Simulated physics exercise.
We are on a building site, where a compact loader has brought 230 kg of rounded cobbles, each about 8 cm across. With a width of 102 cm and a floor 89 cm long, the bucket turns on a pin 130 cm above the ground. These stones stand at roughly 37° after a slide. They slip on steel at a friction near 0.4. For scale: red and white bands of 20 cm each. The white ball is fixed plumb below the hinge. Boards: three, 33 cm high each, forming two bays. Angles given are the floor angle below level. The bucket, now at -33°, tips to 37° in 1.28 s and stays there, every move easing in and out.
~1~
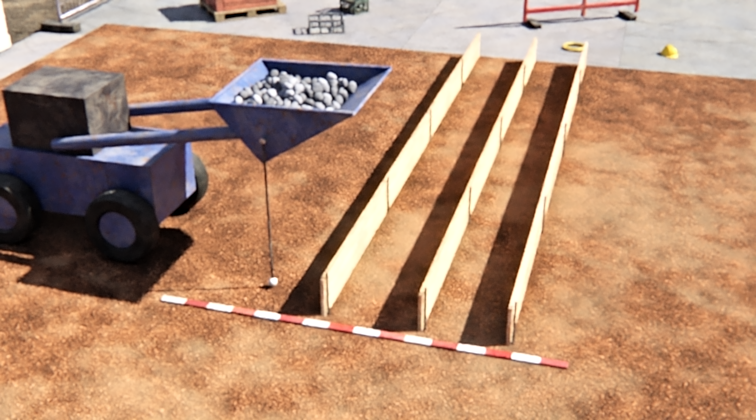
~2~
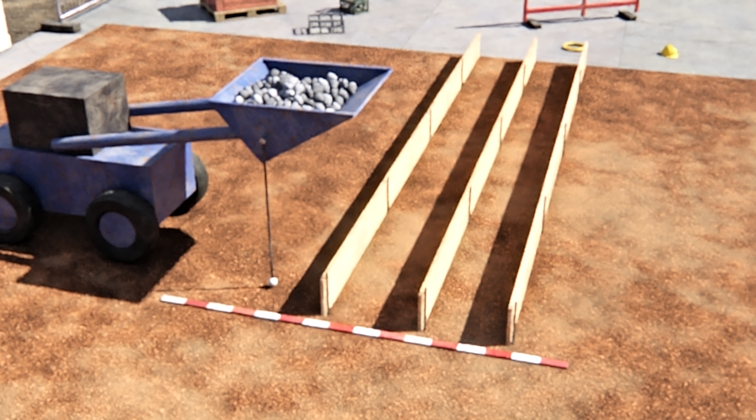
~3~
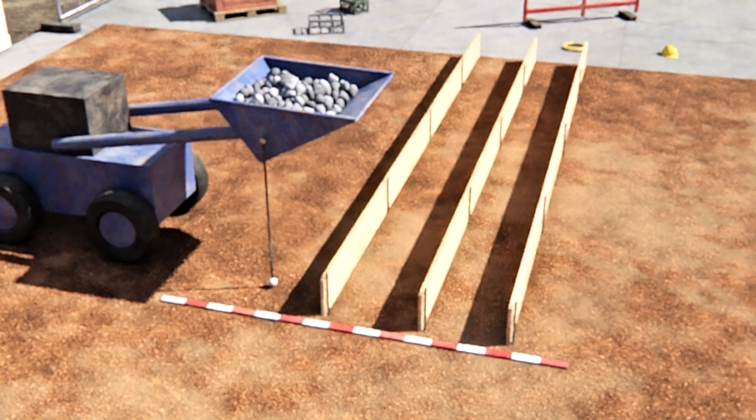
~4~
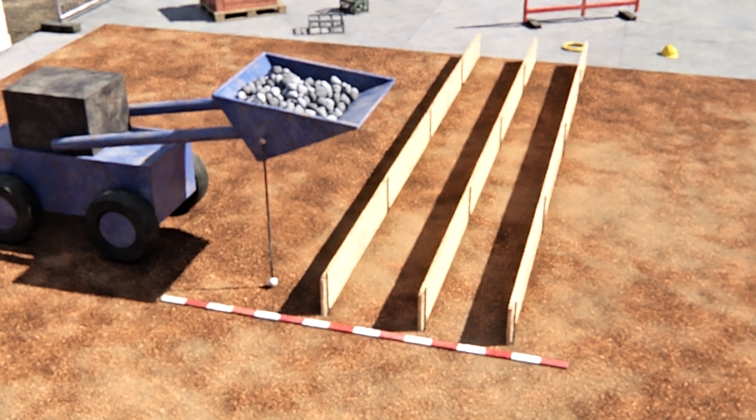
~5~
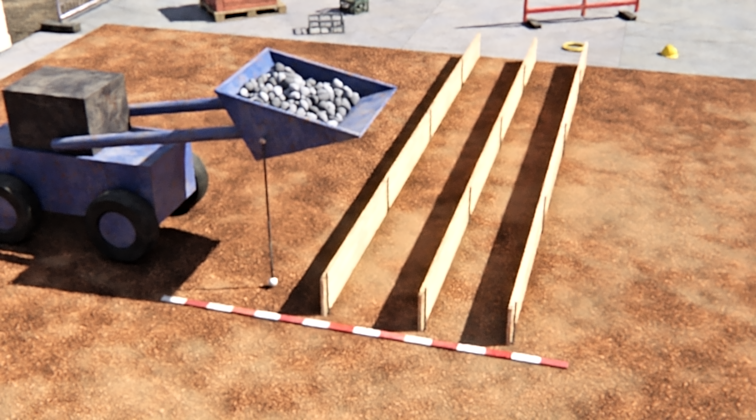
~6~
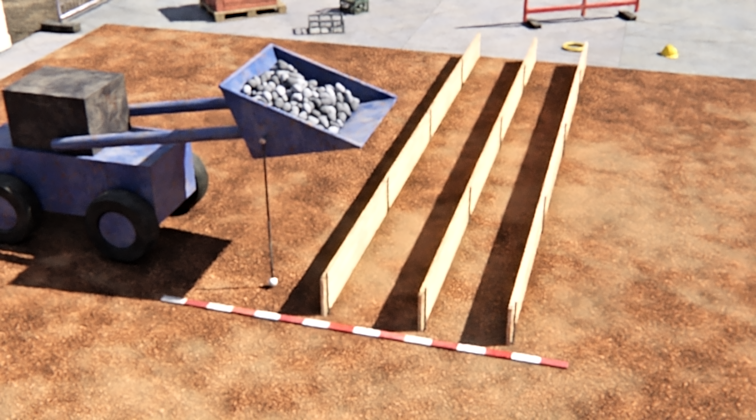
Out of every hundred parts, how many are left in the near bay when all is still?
Near 100 in every hundred.
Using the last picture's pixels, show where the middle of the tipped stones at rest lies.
Centre estimate: Around (408, 261).
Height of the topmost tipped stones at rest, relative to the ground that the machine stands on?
Near 28 cm up from the ground.
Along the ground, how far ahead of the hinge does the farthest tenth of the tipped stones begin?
Distance along the ground: Some 120 cm.
A little later the floor is at 26°; 100 % in the bucket; the foremost stones are at (337, 161).
Then the floor is at 37°; 63 % in the bucket, 1 % short of the bays, 36 % in the near bay; the foremost stones are at (396, 229).
Later still the floor is at 37°; 10 % in the bucket, 90 % in the near bay; the foremost stones are at (438, 263).
In the end the floor is at 37°; 0 % in the bucket, 100 % in the near bay; the foremost stones are at (435, 265).
